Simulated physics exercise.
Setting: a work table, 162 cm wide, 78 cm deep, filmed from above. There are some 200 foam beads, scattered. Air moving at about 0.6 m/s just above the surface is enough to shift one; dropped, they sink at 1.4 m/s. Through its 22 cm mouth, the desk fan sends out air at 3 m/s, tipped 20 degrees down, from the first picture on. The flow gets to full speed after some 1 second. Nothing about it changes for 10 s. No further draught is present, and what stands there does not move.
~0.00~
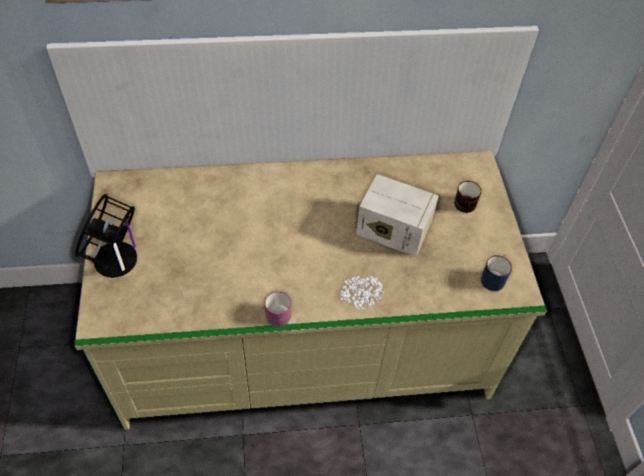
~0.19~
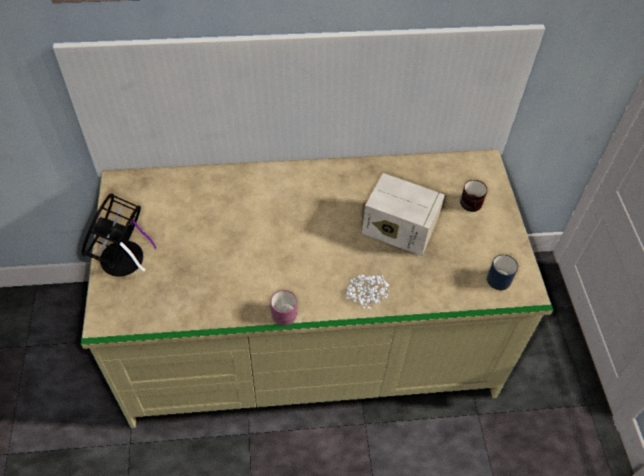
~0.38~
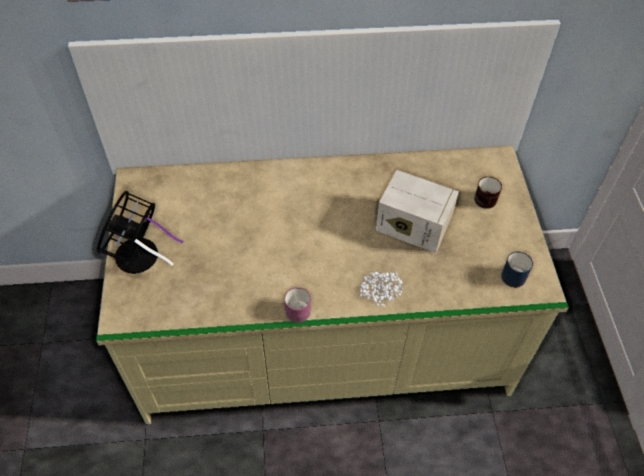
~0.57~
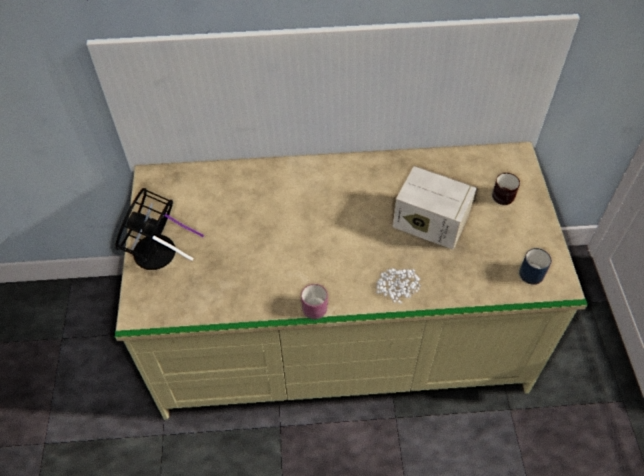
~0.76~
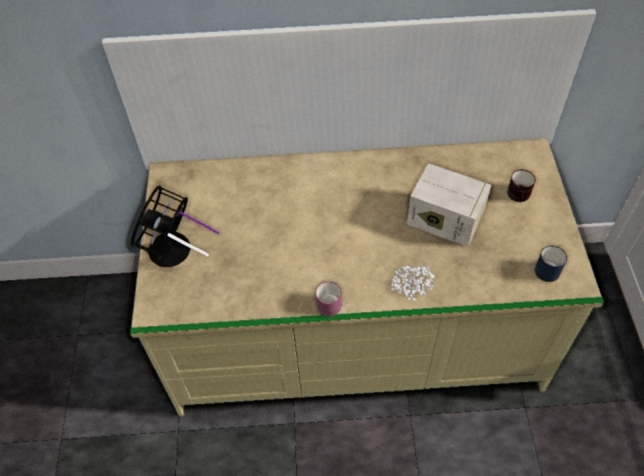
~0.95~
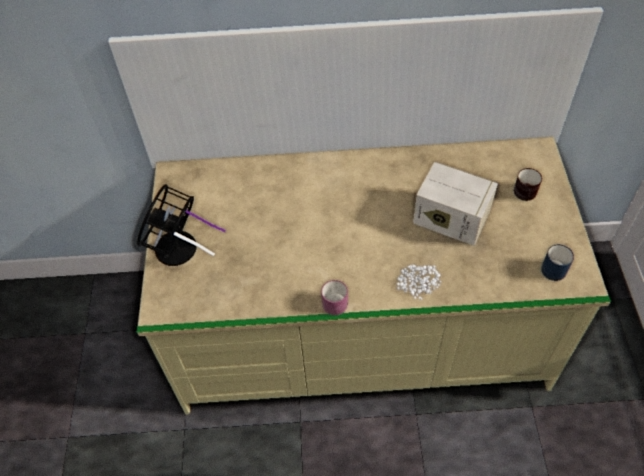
Only the camera moves, shifting slightly so that the work table slides a little to the right in view, while the beads and everything else on it stay put. Seen from above, the pale green table with a tan top and bright green front edge stands against a white panel in a grey-tiled room. A black desk fan sits left, a pink mug and white foam beads near the front, a white box and dark red and blue mugs right.
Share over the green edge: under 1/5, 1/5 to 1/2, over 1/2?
Over 1/2.
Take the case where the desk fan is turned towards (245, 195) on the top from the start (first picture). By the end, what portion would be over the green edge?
70 %.
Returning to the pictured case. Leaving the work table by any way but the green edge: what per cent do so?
Estimate: Close to 10 per cent.
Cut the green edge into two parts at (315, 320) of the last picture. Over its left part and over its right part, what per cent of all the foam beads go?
0 % left, 90 % right.
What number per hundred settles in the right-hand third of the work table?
Roughly 0 in a hundred.
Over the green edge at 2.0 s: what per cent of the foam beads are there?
I reckon close to 90 %.
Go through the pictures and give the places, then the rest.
The middle of the foam beads is near (363, 293), none has stirred yet and the mouth of the desk fan is at (106, 232), in the first picture.
The middle of the foam beads is near (369, 290), none has stirred yet and the green edge is centred on (324, 327), in the second picture.
The middle of the foam beads is near (383, 287), none has stirred yet, the top of a mug is at (298, 298) and the top of a book is at (419, 197), in the third picture.
The middle of the foam beads is near (400, 284) and none has stirred yet, in the fourth picture.
The middle of the foam beads is near (414, 282) and none has stirred yet, in the fifth picture.
The middle of the foam beads is near (420, 280) and none has stirred yet, in the sixth picture.
After 2.0 s the count stands so, 90 % are over the green edge.
After 3.2 s the count stands so, 90 % are over the green edge.
After 5.5 s the count stands so, 90 % are over the green edge.
After 10.0 s, at the end, 90 % are over the green edge.
